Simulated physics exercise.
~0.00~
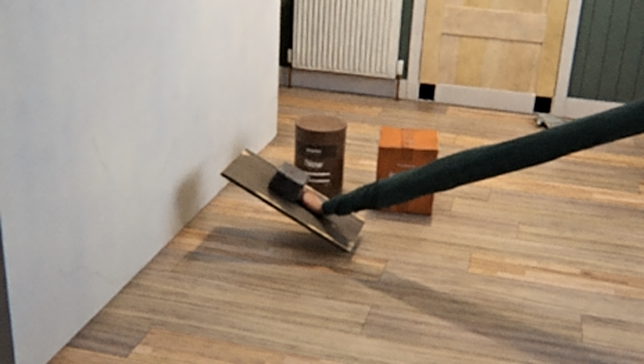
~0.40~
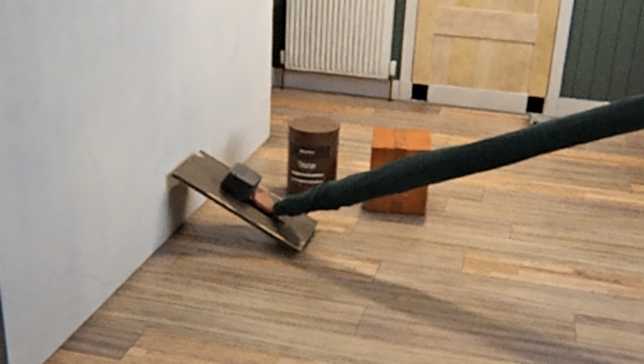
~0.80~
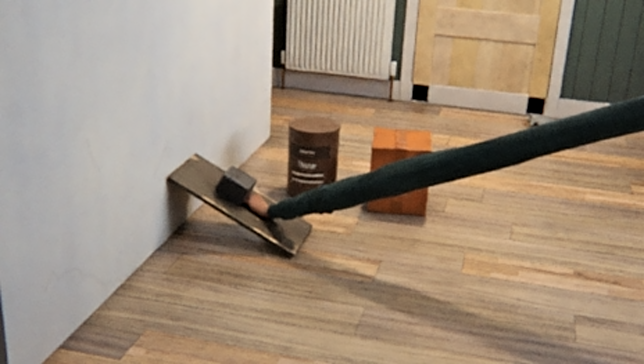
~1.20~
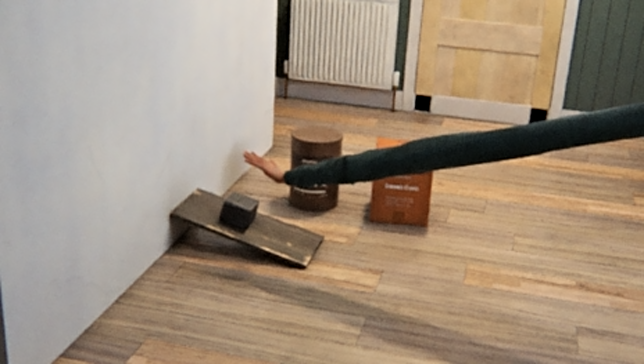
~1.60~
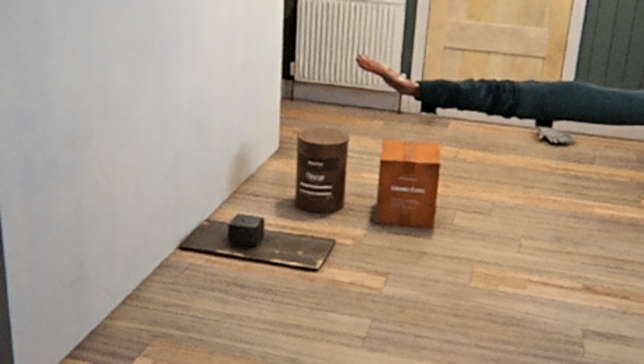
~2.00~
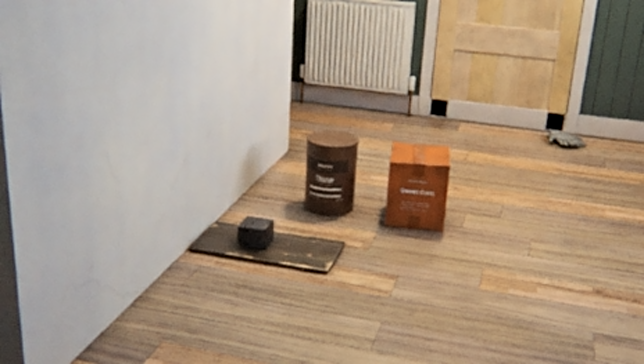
On a wooden floor, a hand leans a black board against a wall and it slides flat.
